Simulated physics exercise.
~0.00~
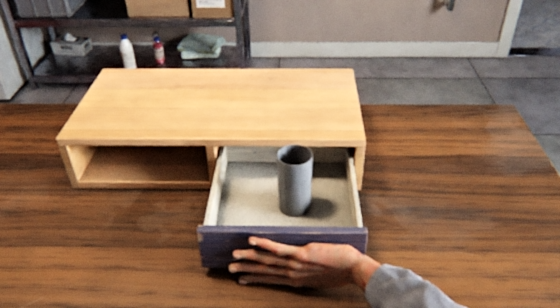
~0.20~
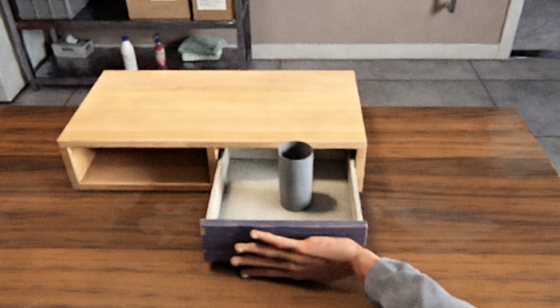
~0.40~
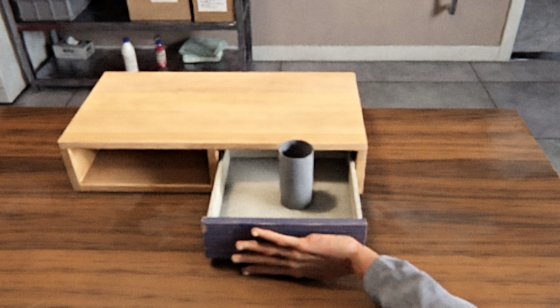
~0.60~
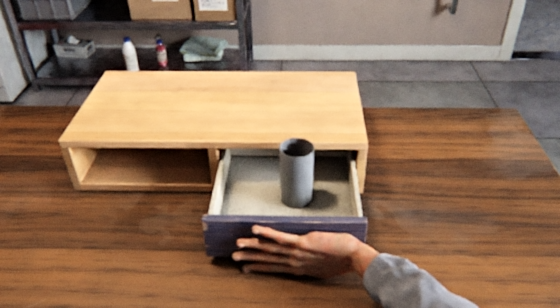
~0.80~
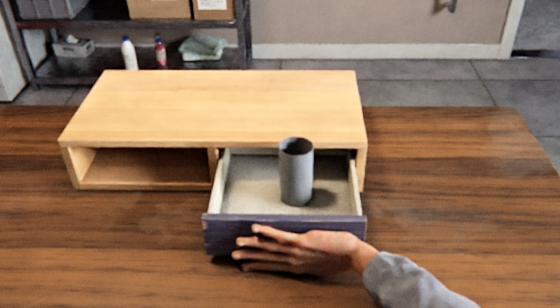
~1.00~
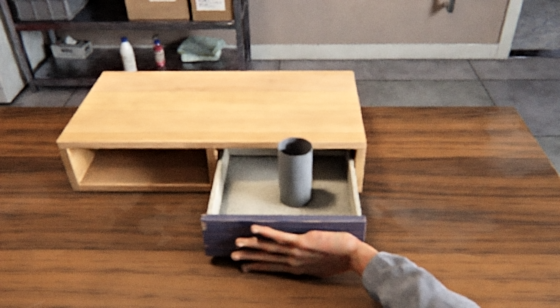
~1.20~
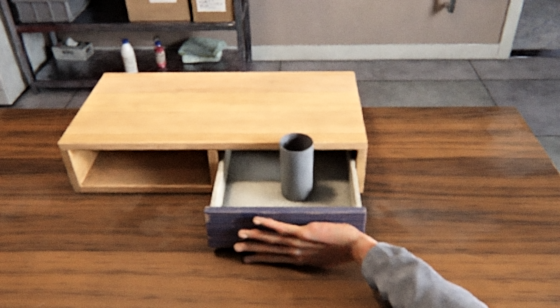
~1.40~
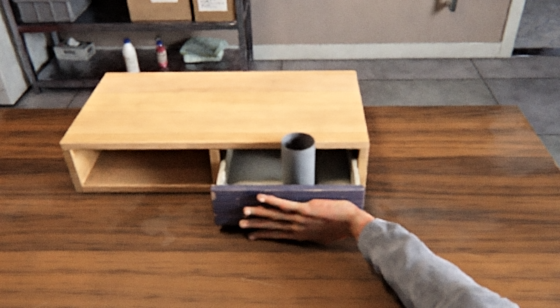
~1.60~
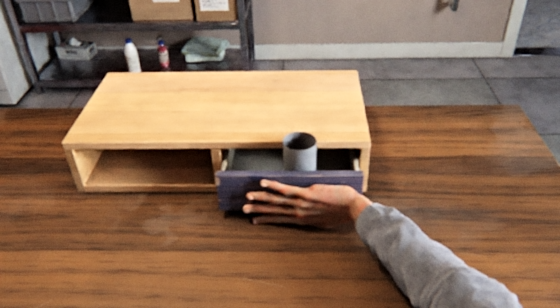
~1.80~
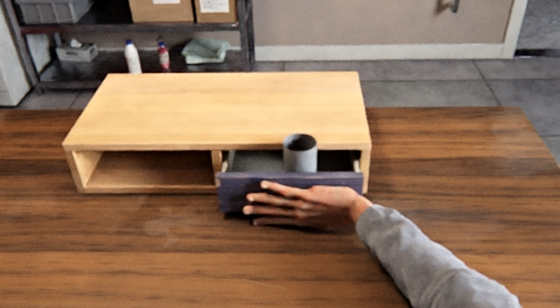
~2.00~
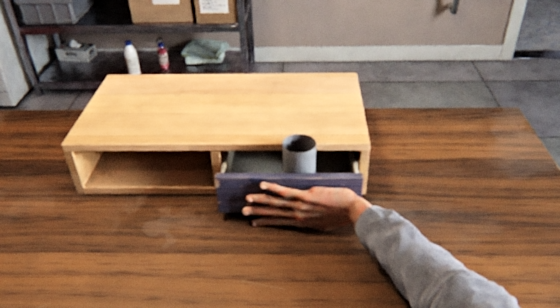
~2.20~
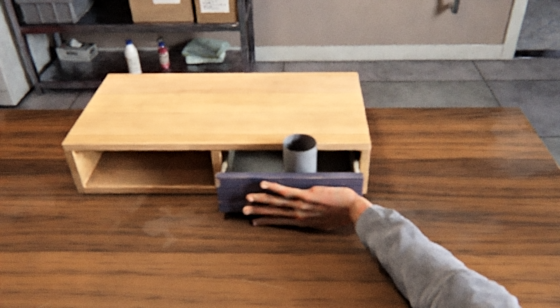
A hand in a grey sleeve rests against the dark front of an open drawer in a light wooden cabinet, seen from slightly above on a brown wood-grained table. A grey cylindrical beaker stands upright inside the drawer, with an empty compartment to its left and shelves holding boxes and bottles behind. The hand stays nearly still at first, then pushes the drawer inward, carrying the upright beaker with it. As the beaker reaches the cabinet's top edge, the drawer stops. The hand remains on the front, and the drawer stays ajar with the beaker still standing.
